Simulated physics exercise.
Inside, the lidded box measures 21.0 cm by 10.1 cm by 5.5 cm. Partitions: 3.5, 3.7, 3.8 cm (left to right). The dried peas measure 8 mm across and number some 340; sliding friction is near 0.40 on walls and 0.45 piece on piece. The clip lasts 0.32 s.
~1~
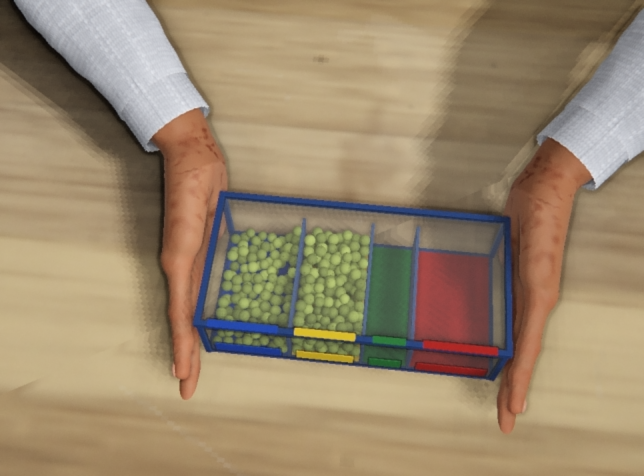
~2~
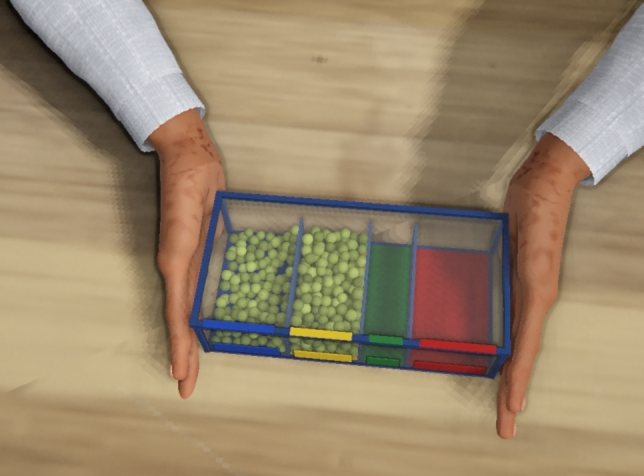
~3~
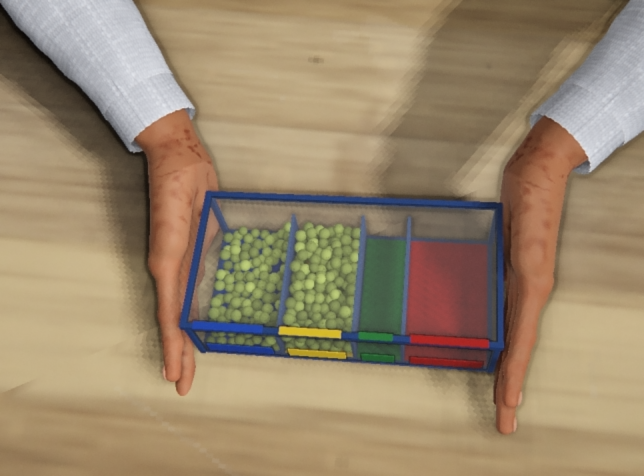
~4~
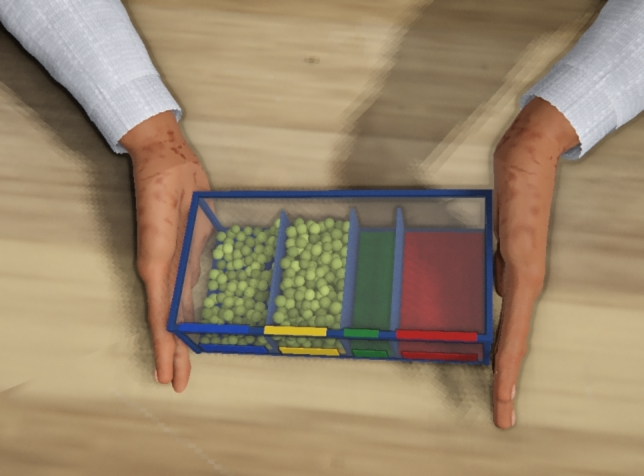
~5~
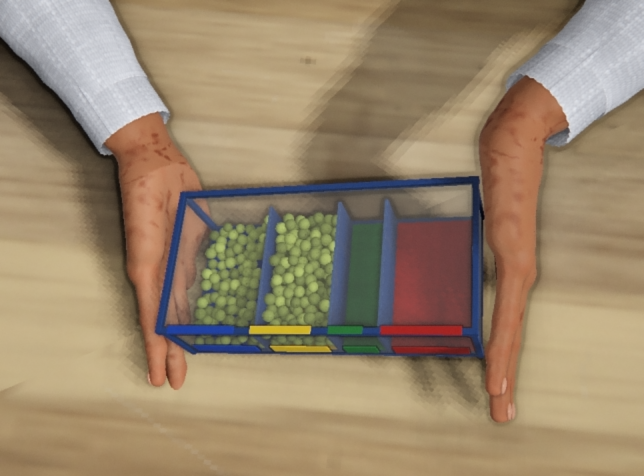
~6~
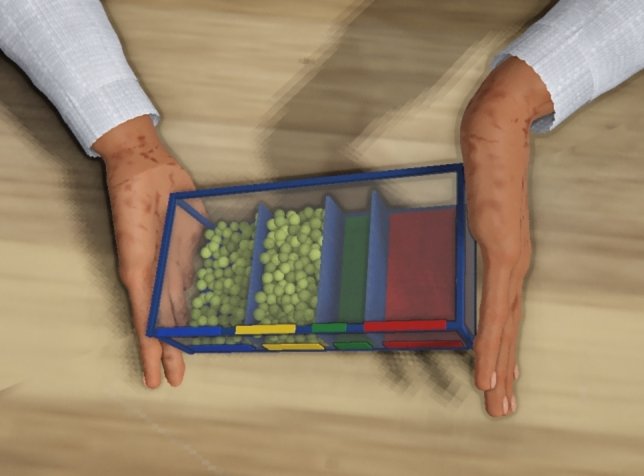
Two hands in pale, light-coloured sleeves hold a clear lidded box between their palms above a light wooden surface, seen from above. The blue-edged box has four compartments, the two on the left, marked blue and yellow, partly filled with green dried peas, and the narrow green and wider red ones empty. The hands shift the box slightly left and gradually tilt it, raising its right side, while the peas stay in their compartments and the camera remains still.
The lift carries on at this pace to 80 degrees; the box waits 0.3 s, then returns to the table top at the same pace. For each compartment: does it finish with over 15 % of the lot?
Red compartment: Under; blue compartment: Over; green compartment: Under; yellow compartment: Over.
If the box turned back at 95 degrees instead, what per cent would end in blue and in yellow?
Then: Blue 80; yellow 20.
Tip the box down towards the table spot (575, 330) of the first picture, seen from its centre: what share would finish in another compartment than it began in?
Some 25 per cent.
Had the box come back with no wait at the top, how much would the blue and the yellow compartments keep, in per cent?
Blue 60; yellow 40.
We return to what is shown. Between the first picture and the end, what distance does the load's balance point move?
Some 2.0 cm.
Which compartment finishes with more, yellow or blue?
The blue compartment.
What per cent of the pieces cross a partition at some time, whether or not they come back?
Roughly 25 per cent.
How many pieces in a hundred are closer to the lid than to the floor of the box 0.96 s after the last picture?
About 30 per cent.
Then, 0.96 s after the last picture, tilt 80 degrees; blue 55 %, yellow 45 %.
Then, 1.59 s after the last picture, tilt 40 degrees; blue 60 %, yellow 40 %.
Then, 2.28 s after the last picture, tilt 0 degrees; blue 60 %, yellow 40 %.
In the end, red 0 %, blue 60 %, green 0 %, yellow 40 %.
